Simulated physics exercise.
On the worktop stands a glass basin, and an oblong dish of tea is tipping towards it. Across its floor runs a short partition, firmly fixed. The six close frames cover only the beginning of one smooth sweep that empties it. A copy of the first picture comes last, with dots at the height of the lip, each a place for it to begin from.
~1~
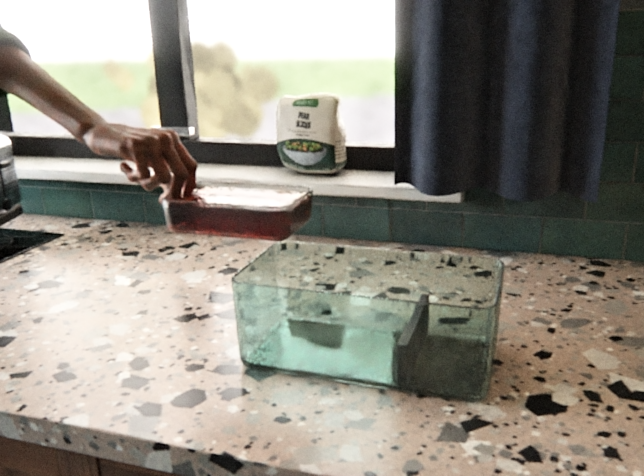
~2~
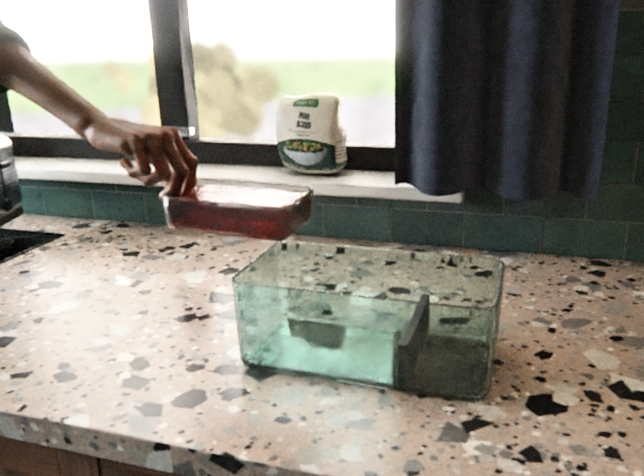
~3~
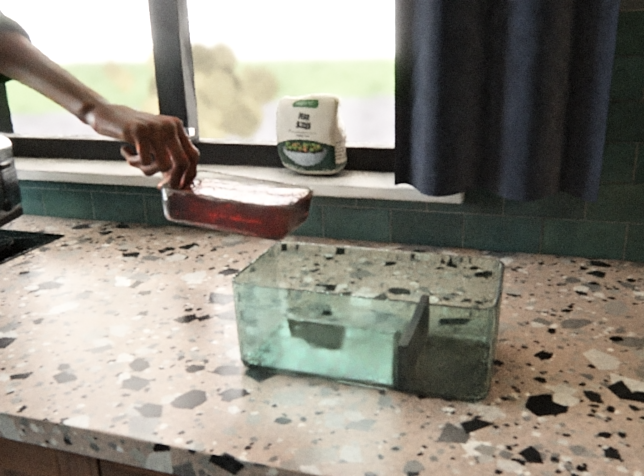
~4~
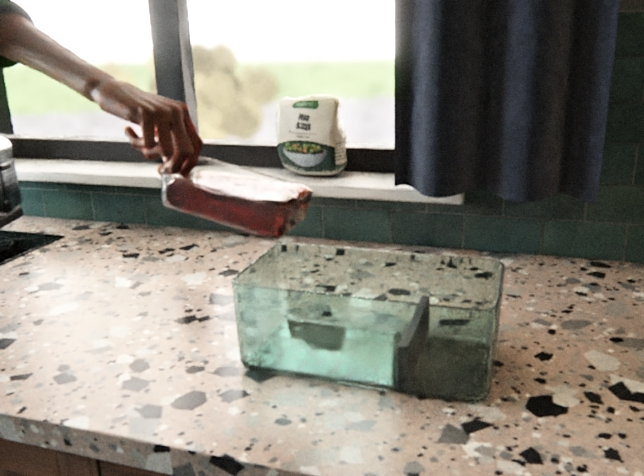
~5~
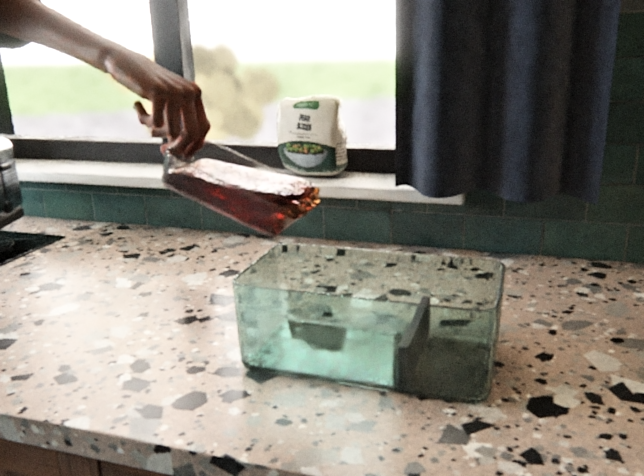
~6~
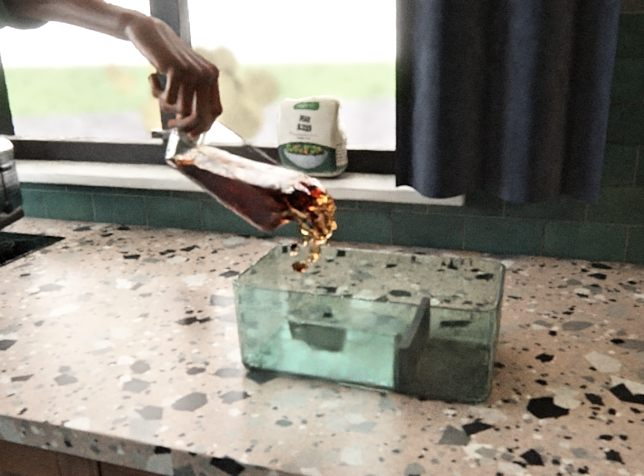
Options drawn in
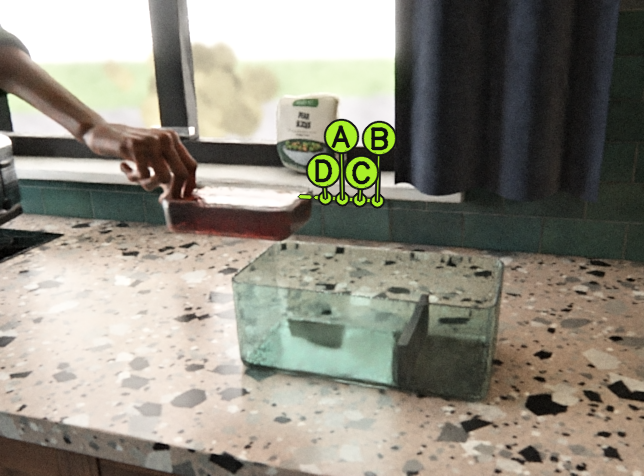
A hand held an oblong dish of reddish-brown tea level beside a divided glass basin on a speckled worktop, then tilted it rightward more and more steeply until tea poured over the lip.
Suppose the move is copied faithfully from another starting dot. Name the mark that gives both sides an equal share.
D works best here.
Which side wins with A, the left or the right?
The right one.
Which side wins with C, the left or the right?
More ends on the right.
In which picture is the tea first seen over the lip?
In picture 4.
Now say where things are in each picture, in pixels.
Upright, lip at (300, 196); basin from (242, 362) to (489, 399); top of the wall at (415, 317); nothing has left yet, in the first picture.
Upright, lip at (300, 196); nothing has left yet, in the second picture.
Tipped about 6°, lip at (300, 197); nothing has left yet, in the third picture.
Tipped about 13°, lip at (300, 198); tea is over the lip, down to (300, 198), in the fourth picture.
Tipped about 22°, lip at (301, 198); tea is over the lip, down to (307, 211), in the fifth picture.
Tipped about 33°, lip at (301, 199); tea is over the lip, down to (307, 264), in the sixth picture.
On the marked copy, A at (342, 199); B at (377, 201); C at (359, 200); D at (325, 198).
Choosing A, about 31 % ends left of the wall and 63 % right of it; 6 % is lost outside.
Choosing B, about 22 % ends left of the wall and 73 % right of it; 5 % is lost outside.
Choosing C, about 15 % ends left of the wall and 80 % right of it; 6 % is lost outside.
Choosing D, about 52 % ends left of the wall and 43 % right of it; 5 % is lost outside.
